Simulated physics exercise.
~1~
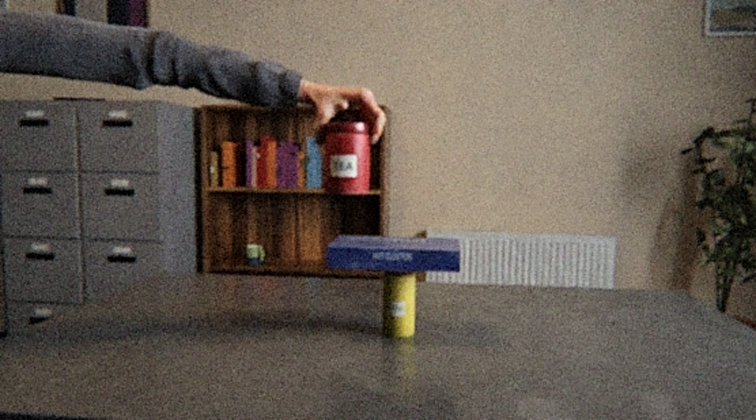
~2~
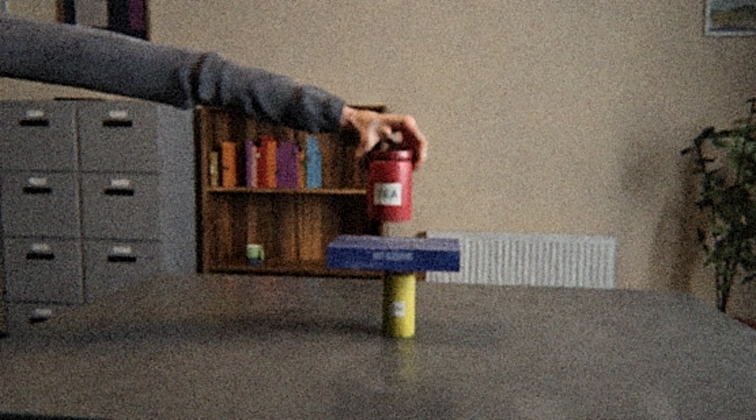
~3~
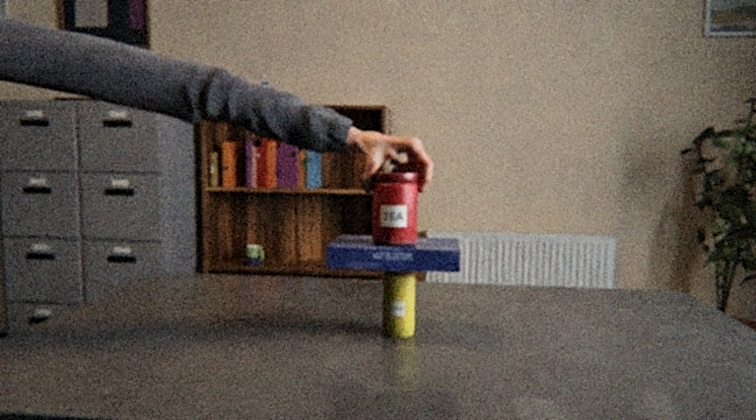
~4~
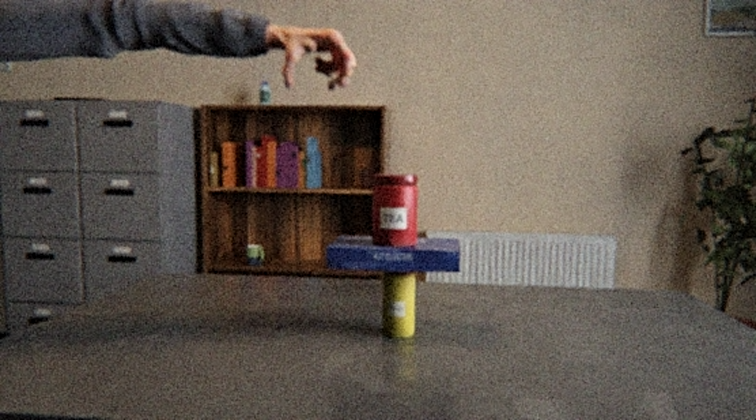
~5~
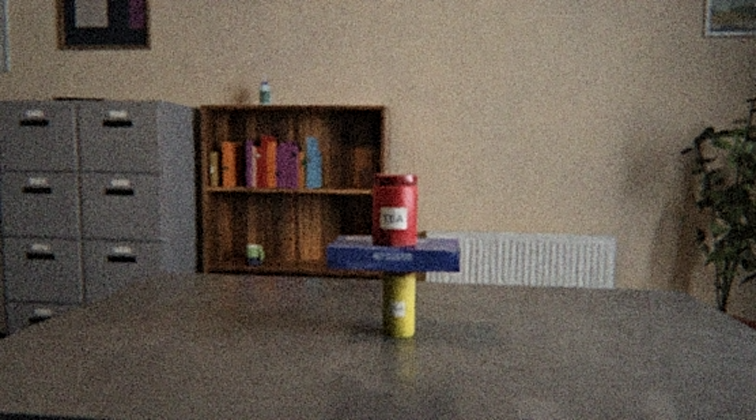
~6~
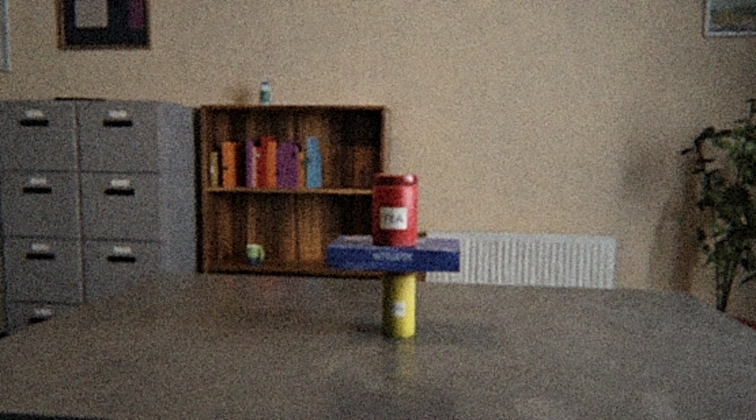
A red tea jar was carried in by a hand from the left and lowered onto a blue packet balanced on a yellow jar; the hand let go and drew back, and the little stack stayed standing without moving.
